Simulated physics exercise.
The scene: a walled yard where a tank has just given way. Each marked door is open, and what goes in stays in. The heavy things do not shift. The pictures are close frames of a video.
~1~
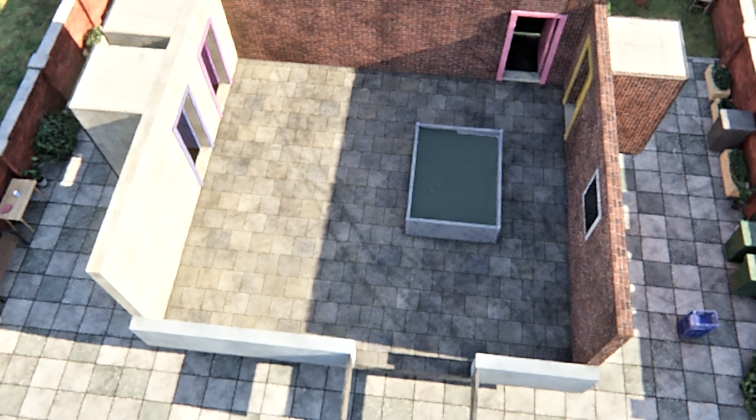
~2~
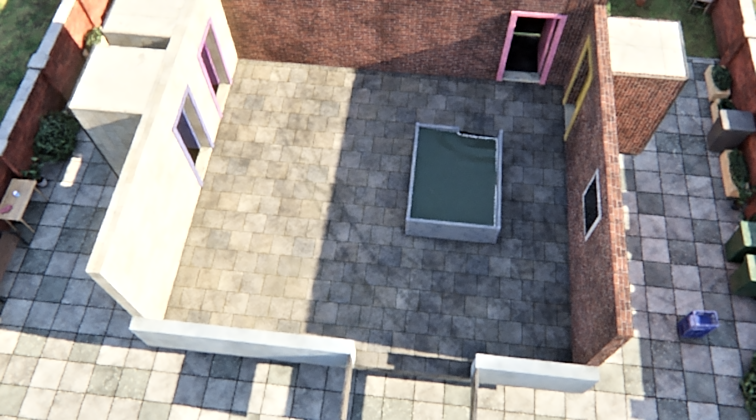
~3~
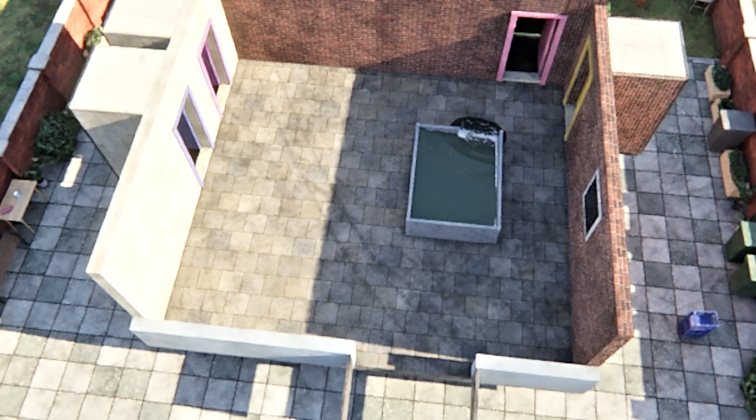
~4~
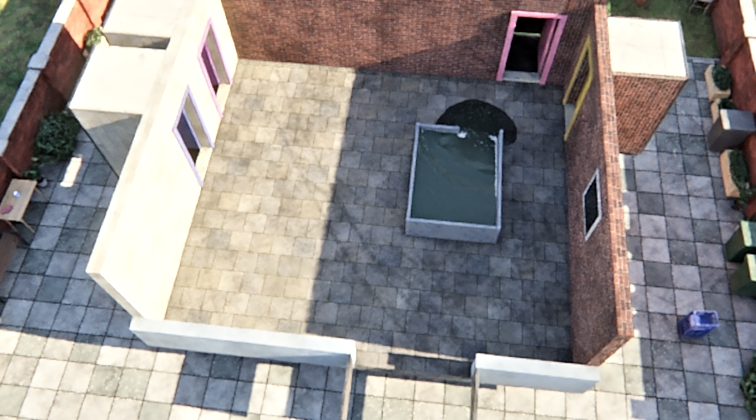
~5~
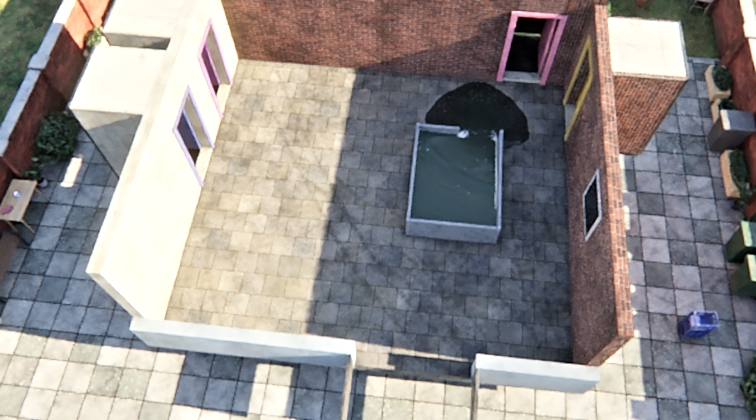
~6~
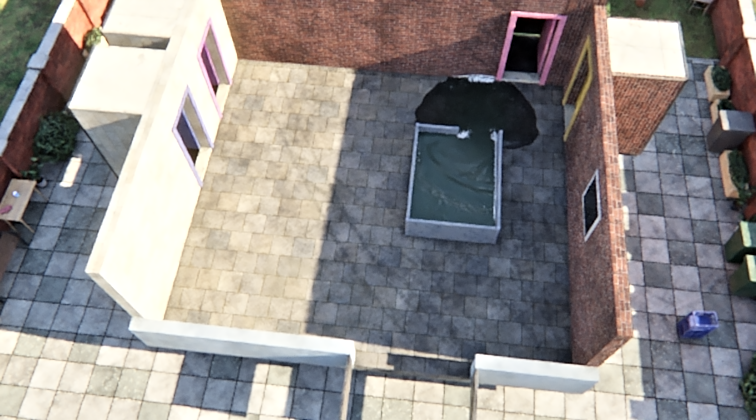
Dark water spills through a gap in the far side of a grey rectangular tank, inside a walled, paved yard seen from high above. A cream wall with lilac-edged openings stands left, brick walls with pink and yellow surrounds stand behind and right, and a small blue object sits outside. The dark patch spreads and widens toward the back wall while the camera stays still.
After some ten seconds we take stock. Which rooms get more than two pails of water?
One by one: The pink door floods; the yellow door floods; the blue door holds within the limit; the purple door floods.
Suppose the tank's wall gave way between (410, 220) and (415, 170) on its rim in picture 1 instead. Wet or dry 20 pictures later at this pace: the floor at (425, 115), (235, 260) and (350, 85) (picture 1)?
In that order: No water, under water, not flooded.
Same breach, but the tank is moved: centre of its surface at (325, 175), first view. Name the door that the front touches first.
First comes the pink one.
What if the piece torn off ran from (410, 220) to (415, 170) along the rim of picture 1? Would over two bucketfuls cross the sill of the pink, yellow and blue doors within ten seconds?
In short: Pink door stays under; yellow door keeps below it; blue door floods.
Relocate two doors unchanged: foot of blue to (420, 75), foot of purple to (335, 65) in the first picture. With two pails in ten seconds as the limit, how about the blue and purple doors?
The blue door floods; the purple door is under.
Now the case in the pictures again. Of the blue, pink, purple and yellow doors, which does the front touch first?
It is the pink door.
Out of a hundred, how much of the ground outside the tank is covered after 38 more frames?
Near 55 in a hundred.
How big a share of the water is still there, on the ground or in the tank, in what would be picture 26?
About 92 per cent.
A moment on, water covers 10 % of the floor; the pink door under two buckets in, the yellow door not reached, the blue door not reached, the purple door not reached.
Next, water covers 15 % of the floor; the pink door over two buckets in, the yellow door under two buckets in, the blue door not reached, the purple door not reached.
Then, water covers 30 % of the floor; the pink door far over two buckets in, the yellow door over two buckets in, the blue door not reached, the purple door not reached.
Later, water covers 55 % of the floor; the pink door far over two buckets in, the yellow door over two buckets in, the blue door wet at the sill, nothing in, the purple door over two buckets in.
In the end, water covers 70 % of the floor; the pink door far over two buckets in, the yellow door far over two buckets in, the blue door wet at the sill, nothing in, the purple door over two buckets in.
